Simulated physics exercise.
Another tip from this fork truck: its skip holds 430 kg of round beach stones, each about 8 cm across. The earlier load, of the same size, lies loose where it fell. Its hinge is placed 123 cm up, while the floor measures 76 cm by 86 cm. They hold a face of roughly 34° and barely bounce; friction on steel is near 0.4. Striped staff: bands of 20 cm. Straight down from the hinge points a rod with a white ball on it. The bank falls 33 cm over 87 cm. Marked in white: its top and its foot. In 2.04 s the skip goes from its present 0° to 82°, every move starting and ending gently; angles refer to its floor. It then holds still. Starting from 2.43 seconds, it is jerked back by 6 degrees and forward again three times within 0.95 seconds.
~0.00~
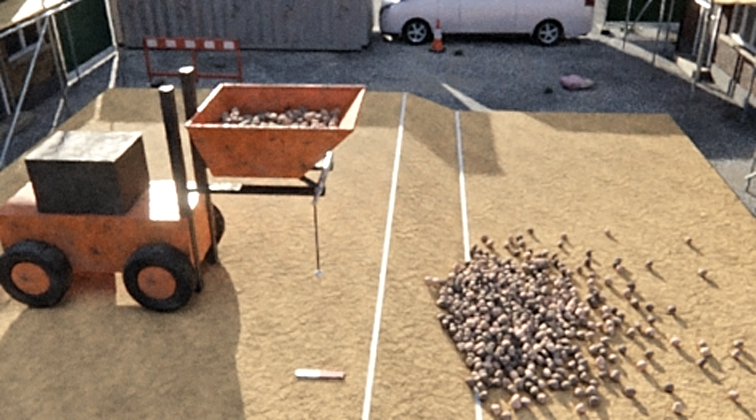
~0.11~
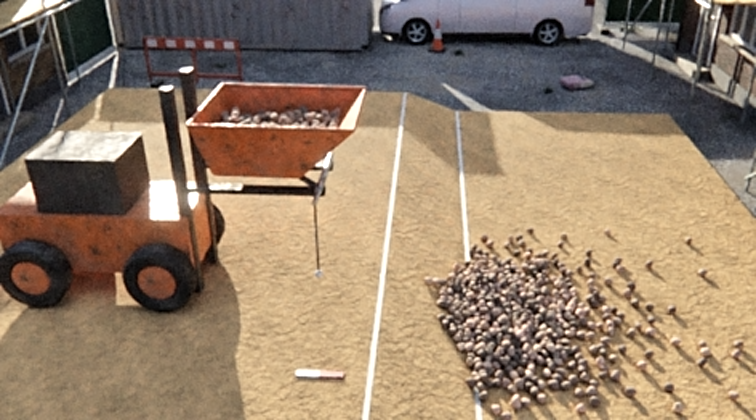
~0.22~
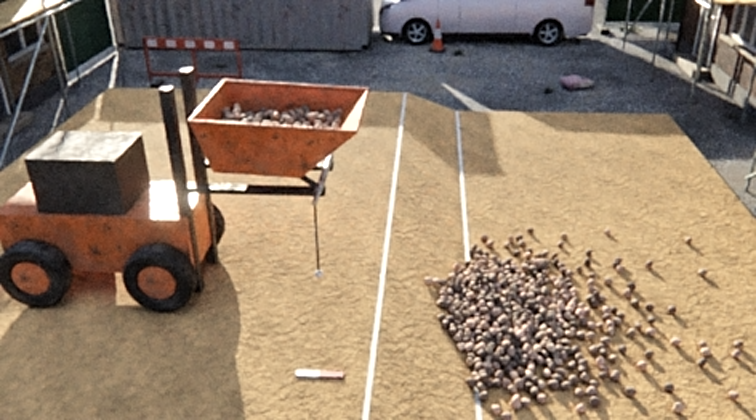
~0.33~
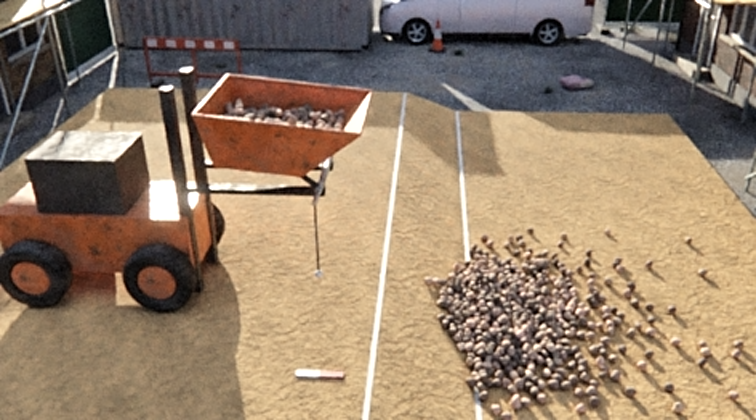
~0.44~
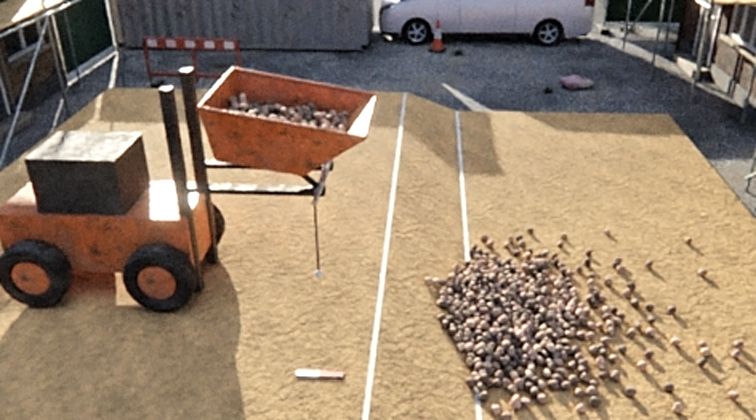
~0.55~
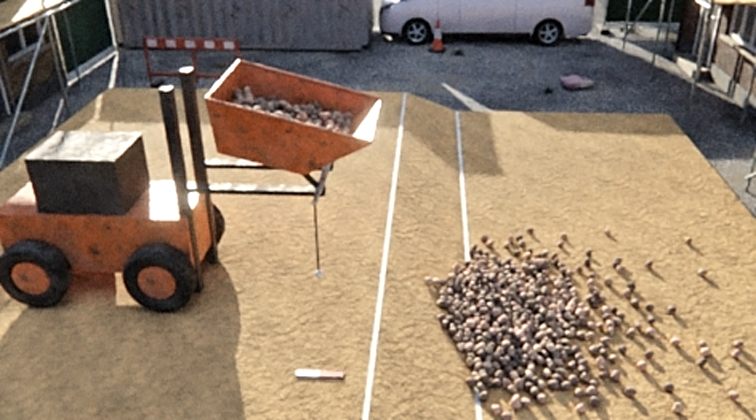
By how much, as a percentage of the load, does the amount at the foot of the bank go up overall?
Roughly 71 per cent.
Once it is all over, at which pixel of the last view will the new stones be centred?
(483, 304).
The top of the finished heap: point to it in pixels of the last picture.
Around (481, 291).
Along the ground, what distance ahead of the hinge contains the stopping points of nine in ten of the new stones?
Roughly 220 cm ahead of it.
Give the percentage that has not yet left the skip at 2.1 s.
About 10 percent is still in there.
After 1.5 s the floor is at 69°; in per cent of one load, 96 in the skip, 15 on the top or the slope, 88 at the foot of the bank; the foremost stones are at (719, 335).
After 2.1 s the floor is at 82°; in per cent of one load, 11 in the skip, 64 on the top or the slope, 124 at the foot of the bank; the foremost stones are at (719, 335).
After 3.8 s the floor is at 82°; in per cent of one load, 0 in the skip, 40 on the top or the slope, 159 at the foot of the bank; the foremost stones are at (724, 330).
After 6.5 s the floor is at 82°; in per cent of one load, 0 in the skip, 40 on the top or the slope, 159 at the foot of the bank; the foremost stones are at (724, 330). Net gain at the foot of the bank, 71.
